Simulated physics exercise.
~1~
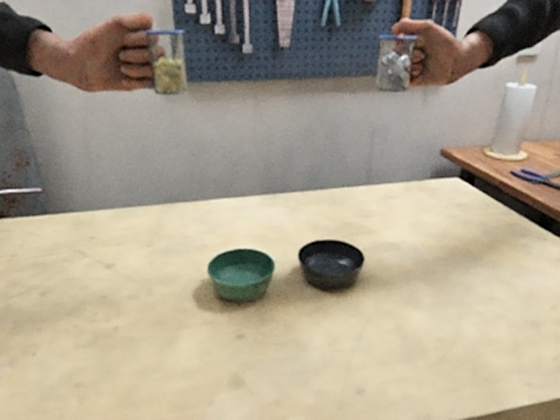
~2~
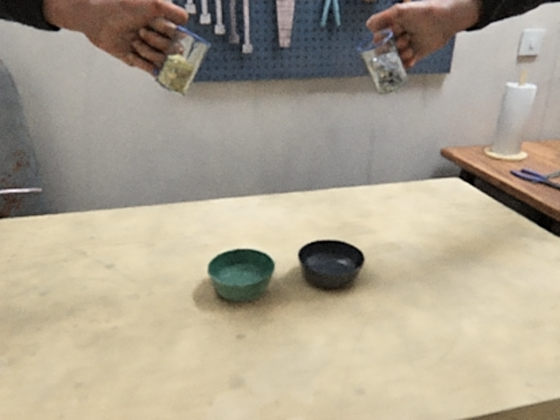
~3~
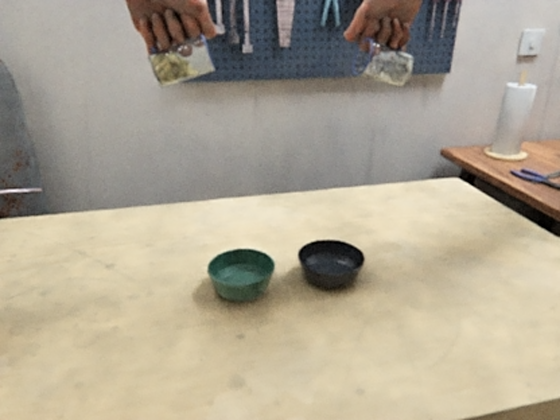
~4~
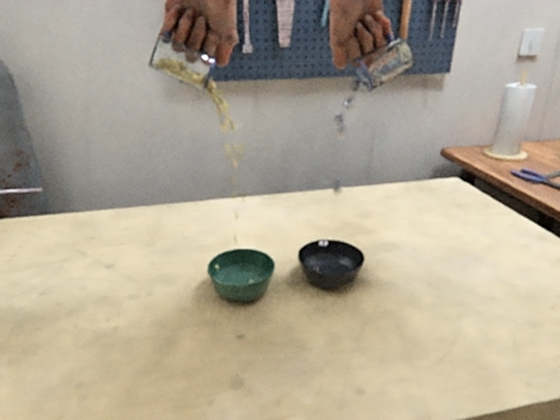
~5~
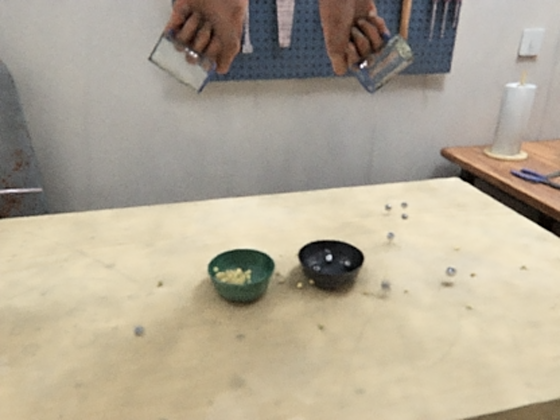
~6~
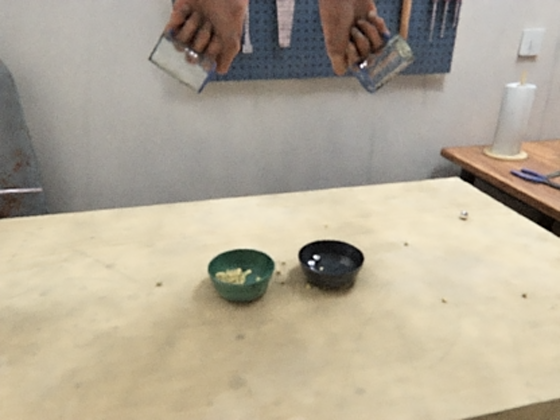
On a pale counter in a workshop, two hands tipped clear cups high above a green bowl and a dark one, and while most of the yellowish pieces landed in the green bowl, most of the greyish ones bounced away, leaving few in the dark bowl.
